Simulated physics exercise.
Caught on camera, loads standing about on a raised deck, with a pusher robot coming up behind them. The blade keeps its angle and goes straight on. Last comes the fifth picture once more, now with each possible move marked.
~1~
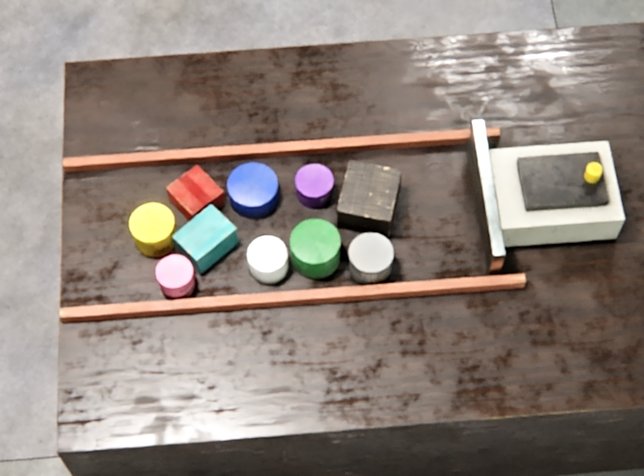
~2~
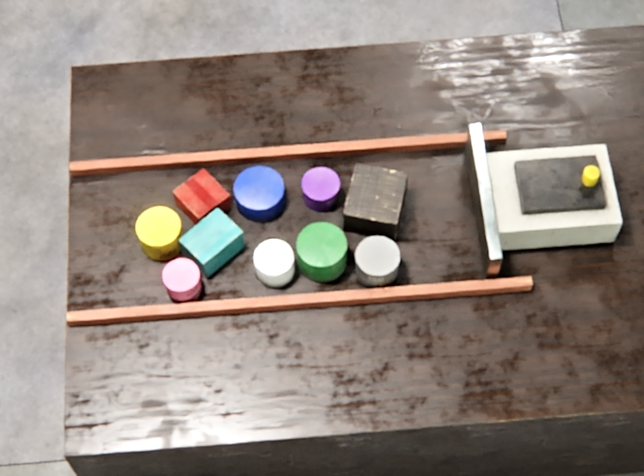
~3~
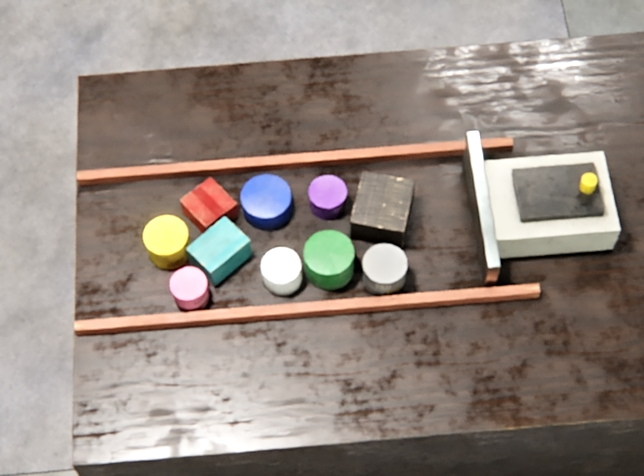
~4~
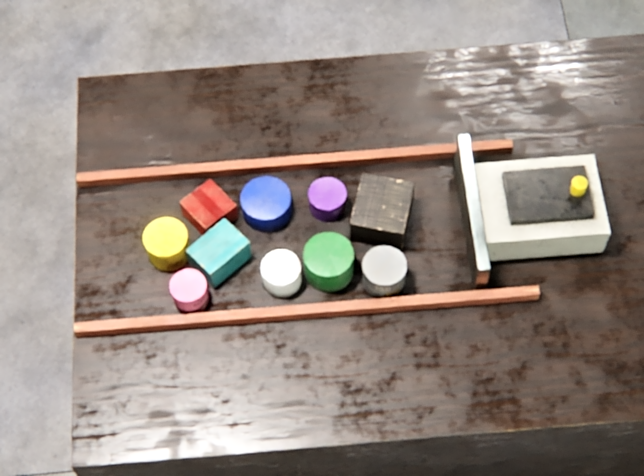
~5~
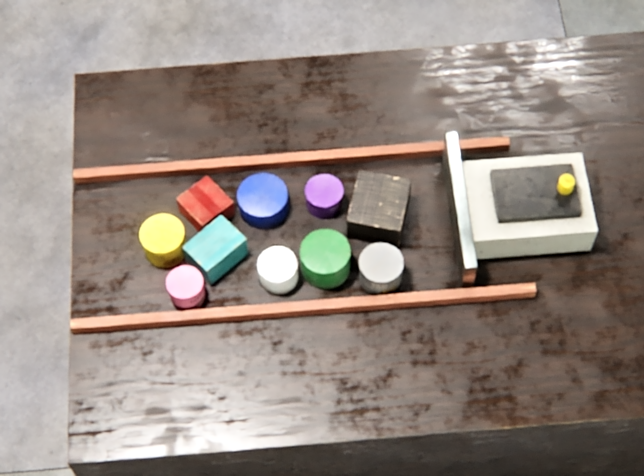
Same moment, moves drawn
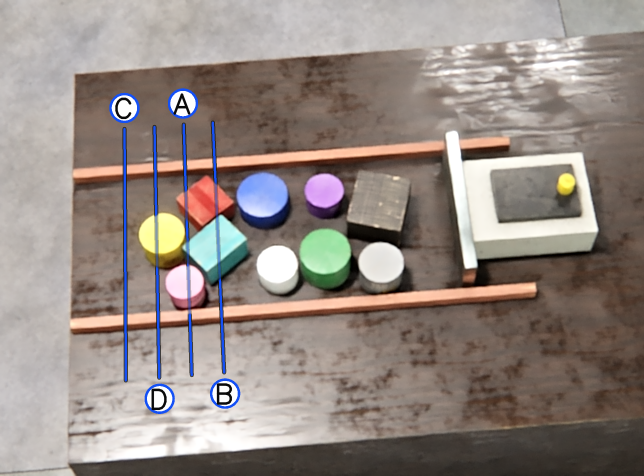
In the video, colourful round and boxy loads stand between two orange rails on a dark raised deck while a pale pusher robot edges slowly left, narrowing the gap; the loads stay in place as the view shifts slightly.
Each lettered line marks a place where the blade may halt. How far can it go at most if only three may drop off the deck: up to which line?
No farther than A.
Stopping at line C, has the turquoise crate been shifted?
Yes.
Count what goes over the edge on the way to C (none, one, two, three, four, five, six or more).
Six or more.
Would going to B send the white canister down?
By then, no.
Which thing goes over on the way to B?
It is the pink pail.
On the marked copy, A at (187, 243); B at (218, 241); C at (125, 248); D at (157, 246).
Following A. Soon after the start, robot (431, 200); red box (195, 210); grey pail (340, 274).
Later, robot (333, 208); pink pail (115, 298); yellow pail (127, 238).
In the end, robot (256, 214); yellow pail over the edge; pink pail over the edge; two fallen.
As for the rest, B is within the limit but short; C drops seven; D drops five.
